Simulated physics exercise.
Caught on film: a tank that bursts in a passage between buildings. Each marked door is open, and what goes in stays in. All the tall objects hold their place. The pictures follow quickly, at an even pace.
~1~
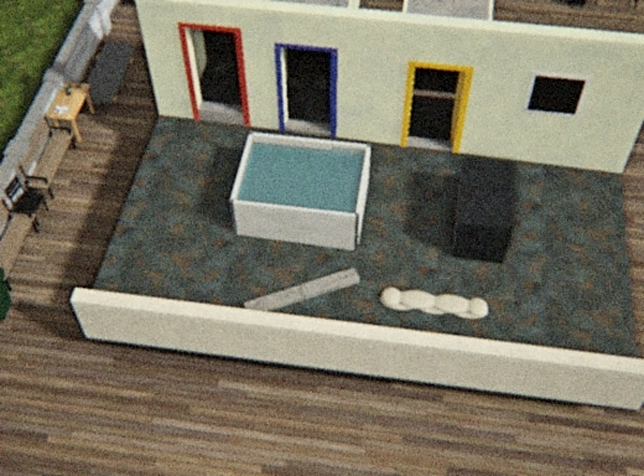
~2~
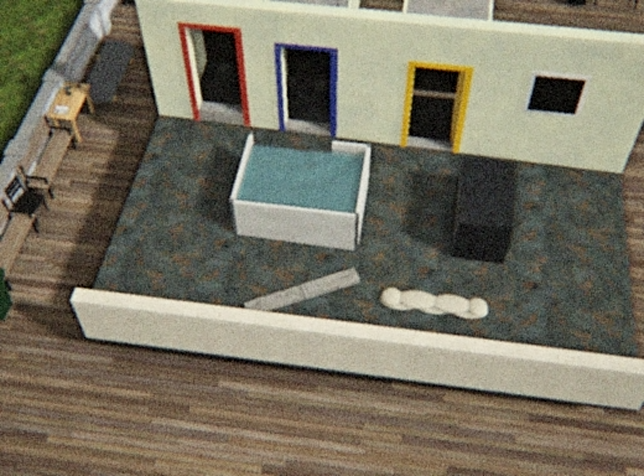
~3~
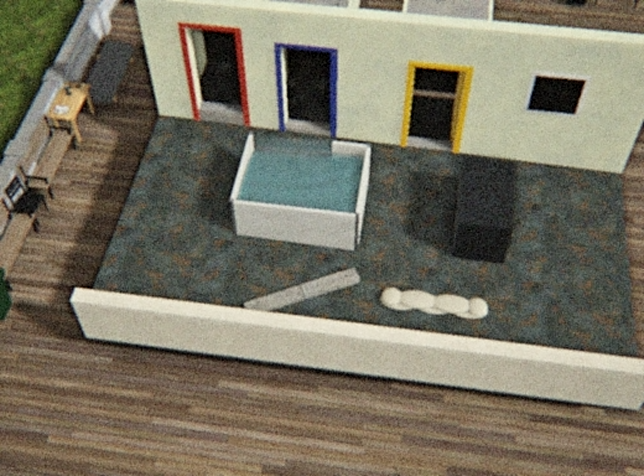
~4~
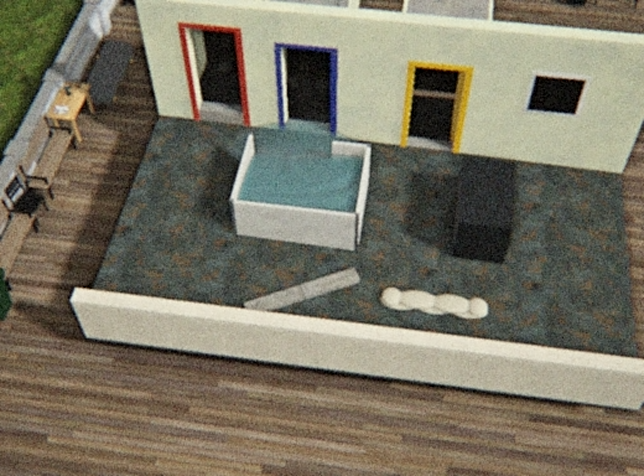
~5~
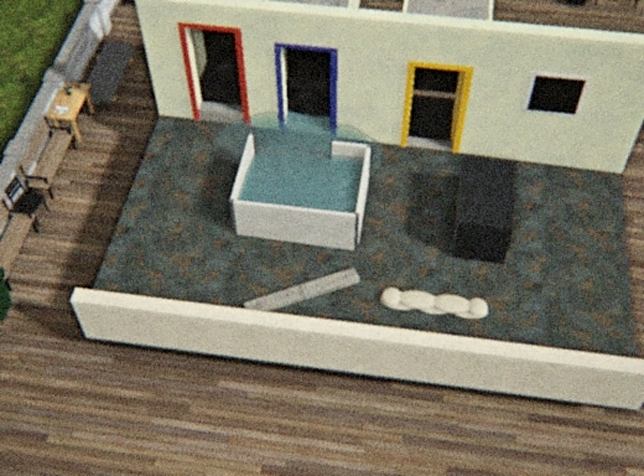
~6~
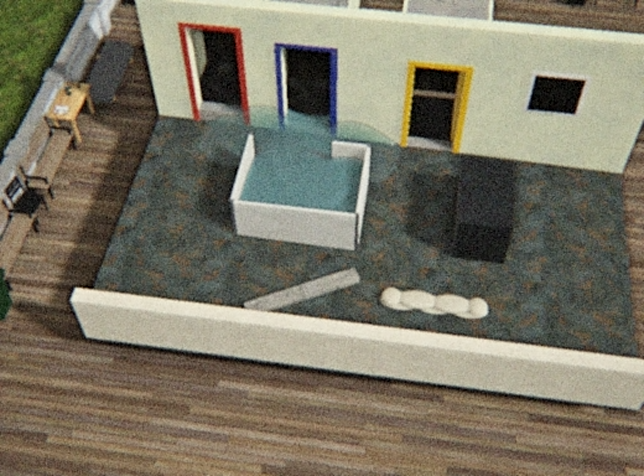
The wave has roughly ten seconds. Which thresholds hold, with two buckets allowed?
In the end: The yellow door holds within the limit; the blue door floods; the red door holds within the limit.
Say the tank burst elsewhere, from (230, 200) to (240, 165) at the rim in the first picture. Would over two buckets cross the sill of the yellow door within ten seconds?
One by one: The yellow door keeps below it.
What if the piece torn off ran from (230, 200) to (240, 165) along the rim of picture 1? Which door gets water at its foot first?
First comes the red door.
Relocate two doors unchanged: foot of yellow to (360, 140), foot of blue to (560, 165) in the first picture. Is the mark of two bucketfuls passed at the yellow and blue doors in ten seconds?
Then: Yellow is over; blue lets less in.
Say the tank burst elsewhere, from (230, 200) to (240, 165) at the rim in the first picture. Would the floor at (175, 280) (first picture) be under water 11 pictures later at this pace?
Verdict: Under water.
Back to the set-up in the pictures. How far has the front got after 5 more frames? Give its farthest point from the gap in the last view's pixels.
Around (510, 164).
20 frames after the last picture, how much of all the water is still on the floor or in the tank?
Some 54 per cent.
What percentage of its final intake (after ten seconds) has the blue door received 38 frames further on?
Near 100 in a hundred.
A moment on, water covers 15 % of the floor; the yellow door wet at the sill, nothing in, the blue door far over two buckets in, the red door wet at the sill, nothing in.
Next, water covers 30 % of the floor; the yellow door under two buckets in, the blue door far over two buckets in, the red door wet at the sill, nothing in.
Then, water covers 35 % of the floor; the yellow door under two buckets in, the blue door far over two buckets in, the red door wet at the sill, nothing in.
Later, water covers 40 % of the floor; the yellow door under two buckets in, the blue door far over two buckets in, the red door wet at the sill, nothing in.
In the end, water covers 40 % of the floor; the yellow door under two buckets in, the blue door far over two buckets in, the red door wet at the sill, nothing in.
